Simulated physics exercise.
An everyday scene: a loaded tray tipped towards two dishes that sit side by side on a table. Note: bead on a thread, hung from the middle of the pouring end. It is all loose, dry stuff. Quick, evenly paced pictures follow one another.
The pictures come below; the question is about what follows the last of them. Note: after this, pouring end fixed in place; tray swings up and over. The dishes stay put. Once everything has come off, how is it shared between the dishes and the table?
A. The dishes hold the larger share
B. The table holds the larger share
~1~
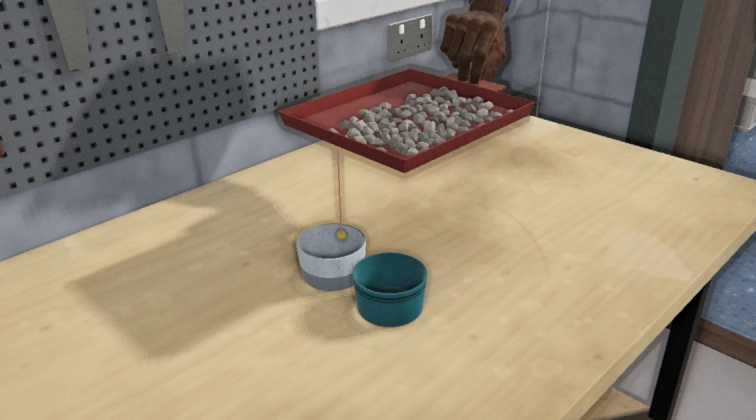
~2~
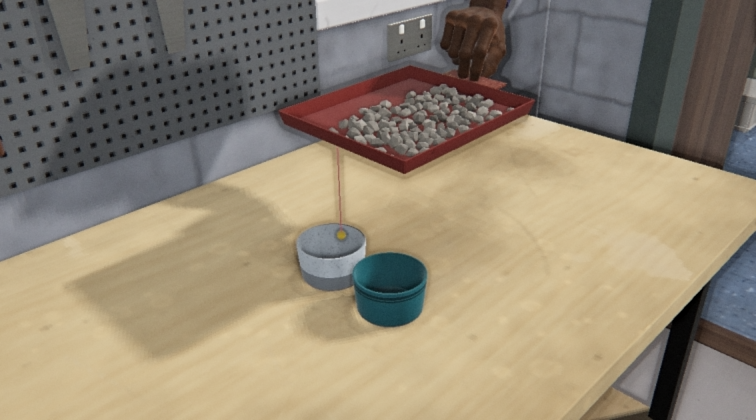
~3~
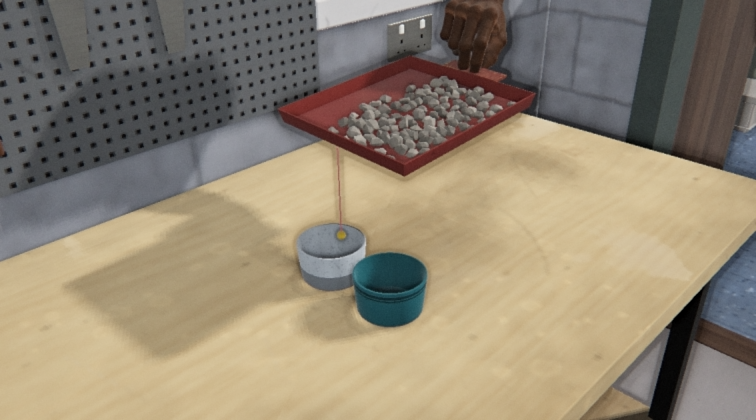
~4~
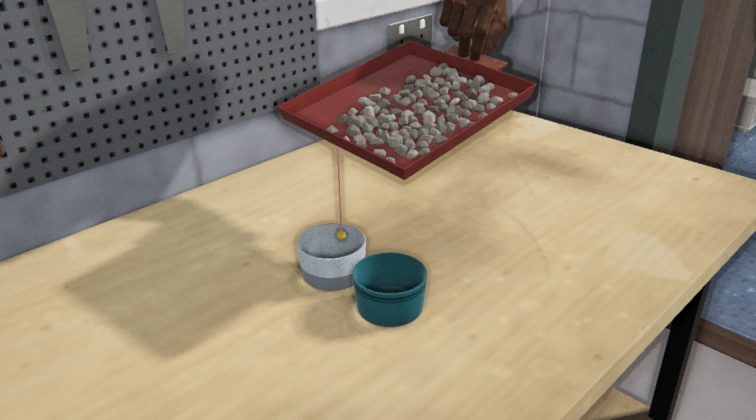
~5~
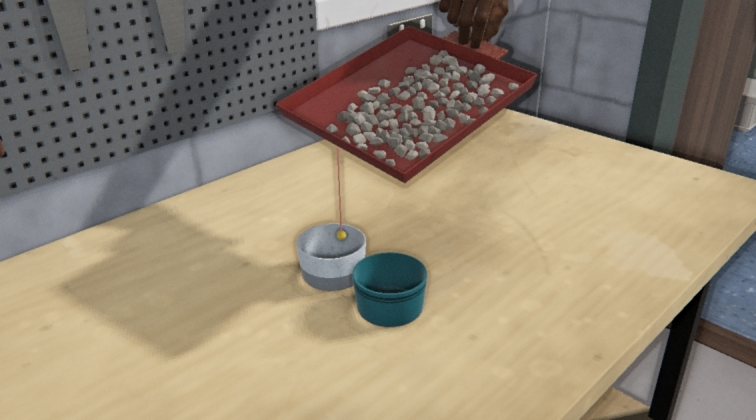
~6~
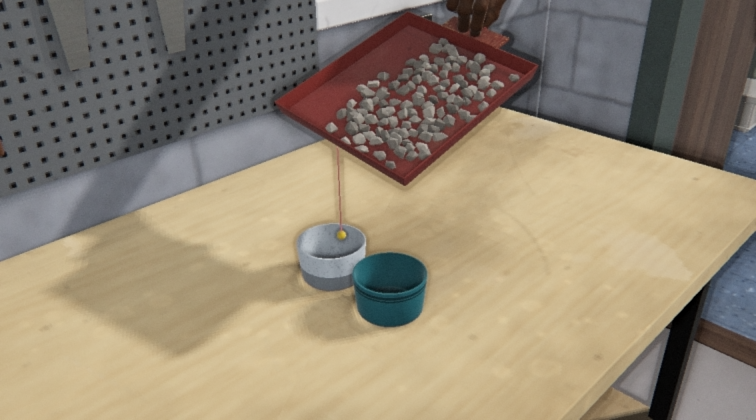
Answer: A.
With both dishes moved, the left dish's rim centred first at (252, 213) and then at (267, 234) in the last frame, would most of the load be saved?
Earlier try a minority share, later try a minority share.
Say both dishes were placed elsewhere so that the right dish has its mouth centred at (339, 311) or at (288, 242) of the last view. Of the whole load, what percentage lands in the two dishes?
First try: Roughly 10 per cent; second try: Roughly 0 per cent.
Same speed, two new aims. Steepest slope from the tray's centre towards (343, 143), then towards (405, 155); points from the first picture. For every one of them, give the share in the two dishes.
About 10 % and 80 %.
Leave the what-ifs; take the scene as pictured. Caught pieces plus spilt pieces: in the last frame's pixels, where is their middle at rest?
Near (389, 305), more or less.
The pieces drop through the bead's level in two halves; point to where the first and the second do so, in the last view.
The first part passes (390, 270); everything after passes (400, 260).
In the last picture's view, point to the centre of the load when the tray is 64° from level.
In the last view, the load is centred near (396, 138).
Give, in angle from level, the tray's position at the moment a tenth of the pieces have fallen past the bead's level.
80°, roughly.
Shortly afterwards, tray tipped steeply; all but a few on the tray; only a few in the air.
Next, tray tipped past a quarter turn; a little on the tray; near half in the right dish; near a quarter outside both; a little in the air.
Some moments later, tray tipped past a quarter turn; near two thirds in the right dish; near a quarter outside both.
In the end, tray tipped past a quarter turn; near two thirds in the right dish; none at all in the left dish; near a quarter outside both.
